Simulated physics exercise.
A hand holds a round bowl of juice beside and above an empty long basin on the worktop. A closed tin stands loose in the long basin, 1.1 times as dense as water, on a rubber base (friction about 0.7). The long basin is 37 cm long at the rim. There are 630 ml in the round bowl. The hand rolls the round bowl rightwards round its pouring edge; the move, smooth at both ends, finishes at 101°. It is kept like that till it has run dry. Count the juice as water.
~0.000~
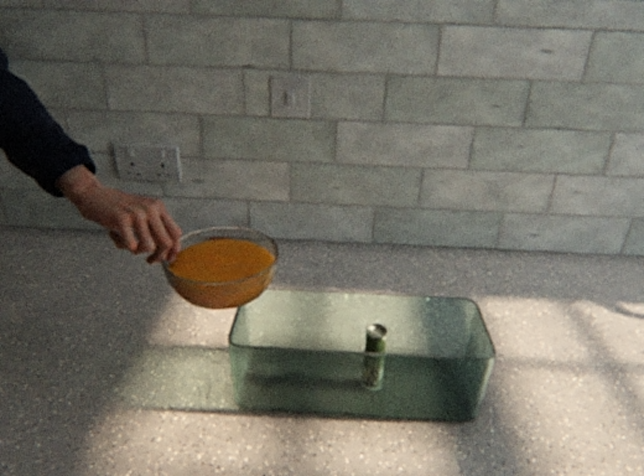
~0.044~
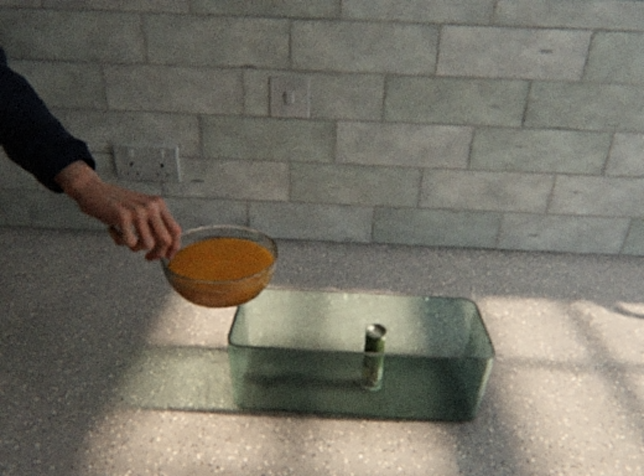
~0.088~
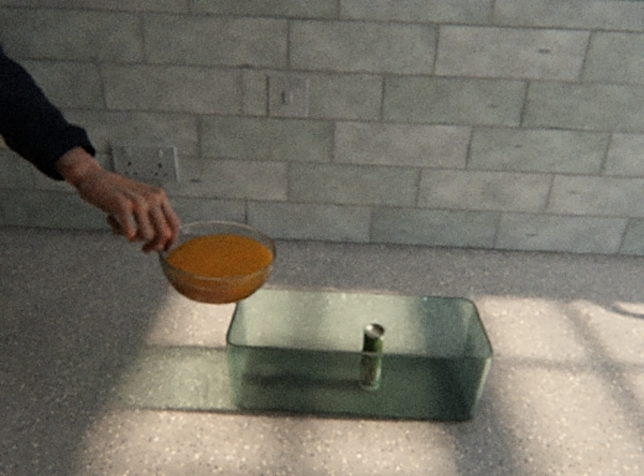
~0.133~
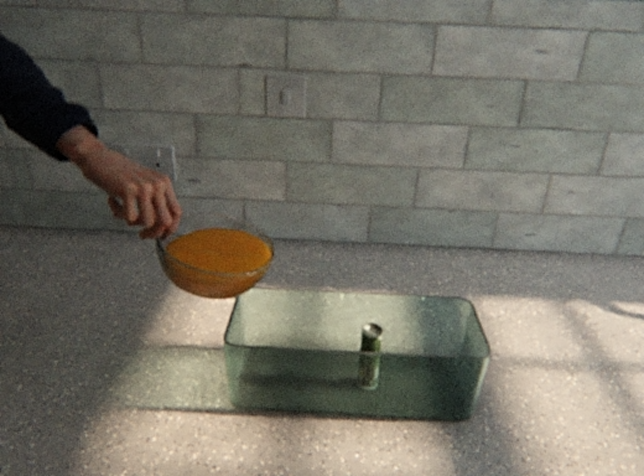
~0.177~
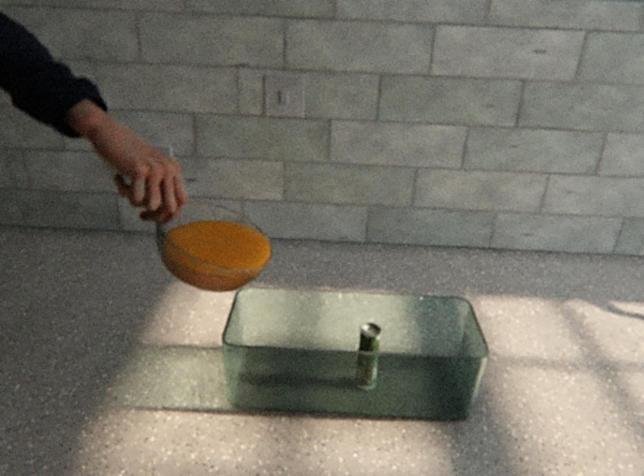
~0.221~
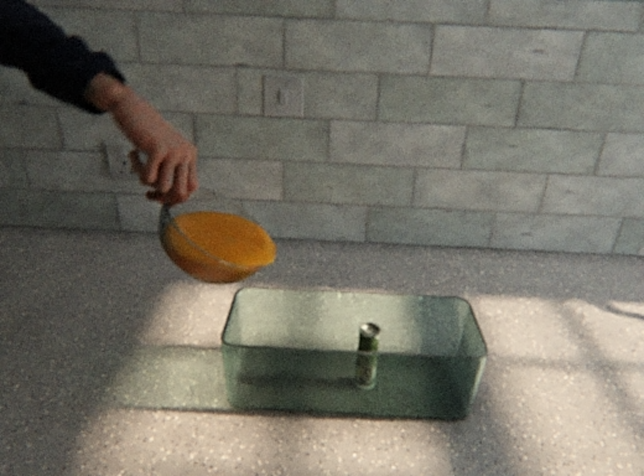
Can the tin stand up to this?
The tin goes over.
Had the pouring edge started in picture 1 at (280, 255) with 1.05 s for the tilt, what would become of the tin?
Then it keeps standing.
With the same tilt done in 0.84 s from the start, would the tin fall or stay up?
The tin falls.
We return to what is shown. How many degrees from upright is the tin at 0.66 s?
About 5°.
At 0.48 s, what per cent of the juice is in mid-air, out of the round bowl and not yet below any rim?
About 64 per cent.
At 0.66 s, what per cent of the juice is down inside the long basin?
Near 96 in a hundred.
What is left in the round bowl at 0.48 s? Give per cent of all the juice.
About 20 per cent.
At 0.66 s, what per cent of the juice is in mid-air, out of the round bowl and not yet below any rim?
Some 5 per cent.
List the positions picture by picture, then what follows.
It leans 0°; its right rim is at (278, 257); the juice meets the walls at (171, 258) and (275, 263); the long basin's rim runs from (236, 315) to (486, 328); the tin's top is at (377, 333), in the first frame.
It leans 2°; its right rim is at (277, 257); the juice meets the walls at (170, 257) and (274, 262), in the second frame.
It leans 6°; its right rim is at (275, 257); the juice meets the walls at (168, 253) and (273, 259), in the third frame.
It leans 13°; its right rim is at (273, 256); the juice meets the walls at (165, 245) and (271, 254), in the fourth frame.
It leans 22°; its right rim is at (271, 256); the juice meets the walls at (164, 235) and (272, 249), in the fifth frame.
It leans 33°; its right rim is at (270, 256); the juice meets the walls at (166, 223) and (263, 245); 3 per cent is over the edge, in the sixth frame.
After 0.48 s the tilt is 94° and 21 per cent is still to pour; the tin stands where it began.
After 0.66 s the tilt is 101° and 0 per cent is still to pour; the tin leans 4°.
After 0.86 s the tilt is 101° and 0 per cent is still to pour; the tin leans 22°.
After 1.07 s the tilt is 101° and 0 per cent is still to pour; the tin lies on its side.
In the end the tin lies on its side.
